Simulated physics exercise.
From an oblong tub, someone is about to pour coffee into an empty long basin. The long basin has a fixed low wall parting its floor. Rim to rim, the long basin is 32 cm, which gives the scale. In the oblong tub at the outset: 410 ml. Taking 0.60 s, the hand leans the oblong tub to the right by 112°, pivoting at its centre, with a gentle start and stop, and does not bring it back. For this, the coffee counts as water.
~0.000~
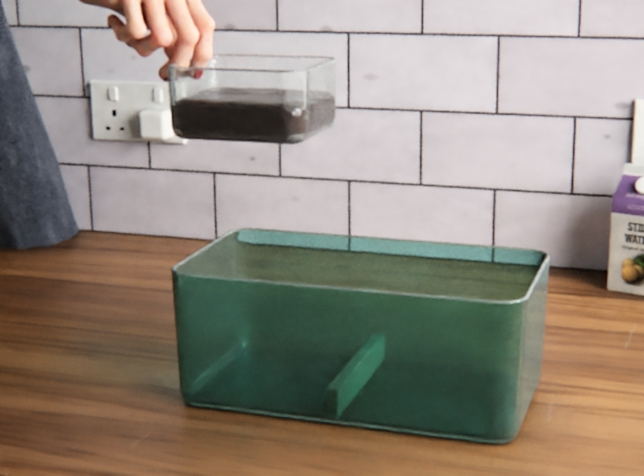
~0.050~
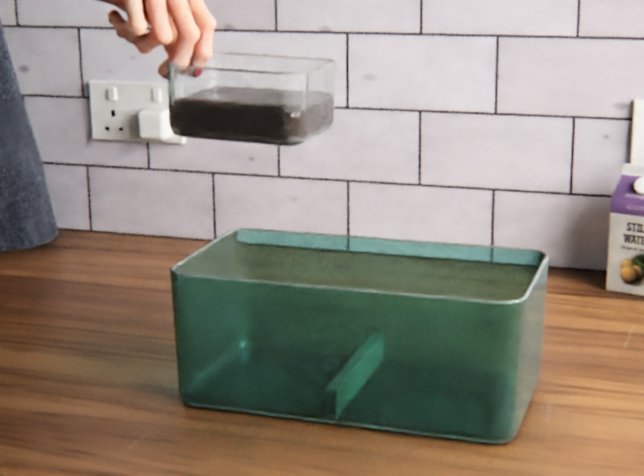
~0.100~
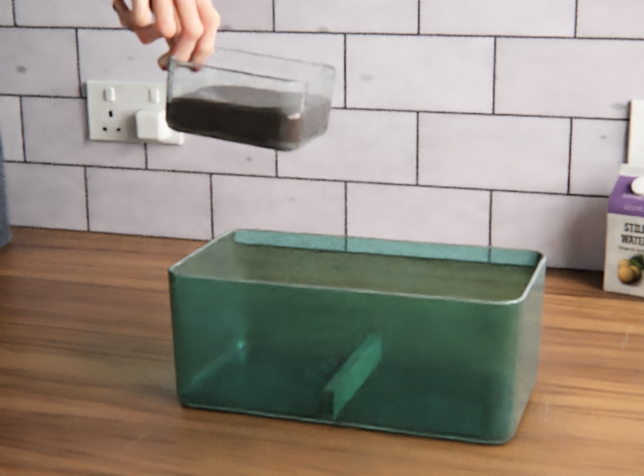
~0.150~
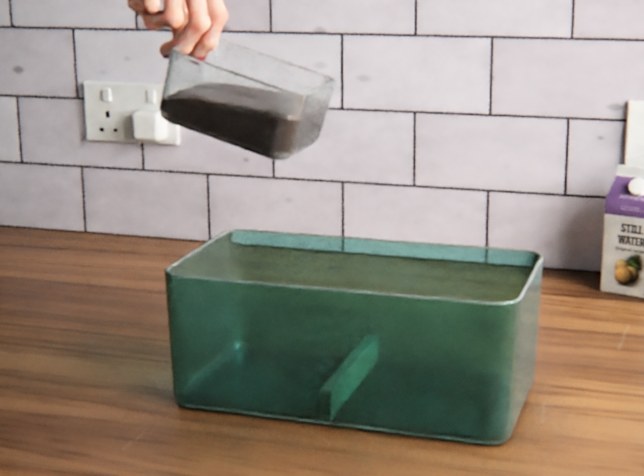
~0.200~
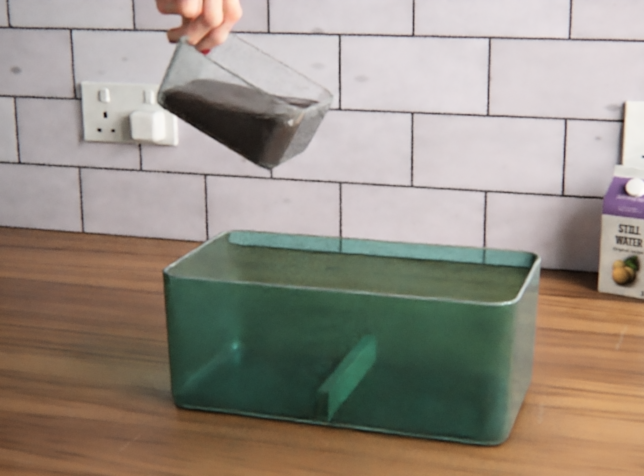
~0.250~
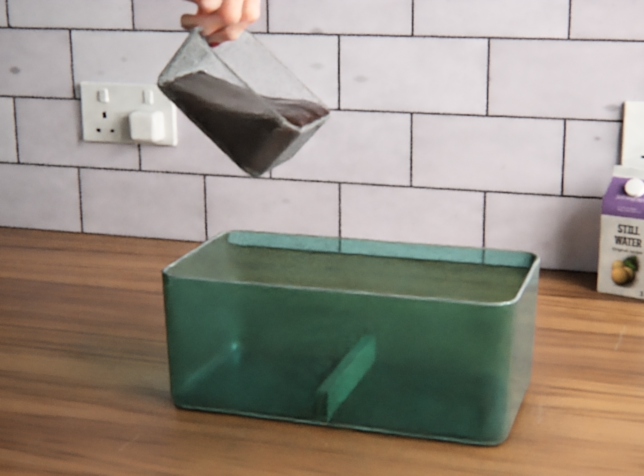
A hand steadily tilting a clear oblong tub of dark liquid to the right above a green long basin on a wooden counter.
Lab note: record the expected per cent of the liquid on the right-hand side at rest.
Expected right-hand share: 57 per cent.
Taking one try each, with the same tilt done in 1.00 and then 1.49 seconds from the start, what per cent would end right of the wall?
First 60, then 65 per cent.
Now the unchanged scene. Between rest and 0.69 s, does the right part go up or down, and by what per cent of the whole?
Its share decreases, some 2 in a hundred.
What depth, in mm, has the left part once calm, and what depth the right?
Final levels - left approx 8 mm, right approx 10 mm.
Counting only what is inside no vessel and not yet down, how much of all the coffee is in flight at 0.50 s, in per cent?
Some 44 per cent, I reckon.
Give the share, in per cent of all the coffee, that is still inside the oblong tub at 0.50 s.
Close to 12 percent of the liquid remains at that time.
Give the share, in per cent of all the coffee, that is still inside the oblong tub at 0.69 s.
About 2 percent.
After 0.50 s the tilt is 105° and 12 per cent is still to pour, 5 is left of the wall and 39 right of it.
After 0.69 s the tilt is 112° and 2 per cent is still to pour, 34 is left of the wall and 59 right of it.
After 0.89 s the tilt is 112° and 0 per cent is still to pour, 41 is left of the wall and 57 right of it.
After 1.10 s the tilt is 112° and 0 per cent is still to pour, 41 is left of the wall and 57 right of it.
In the end 41 per cent lies left of the wall, 57 right of it and 2 outside.
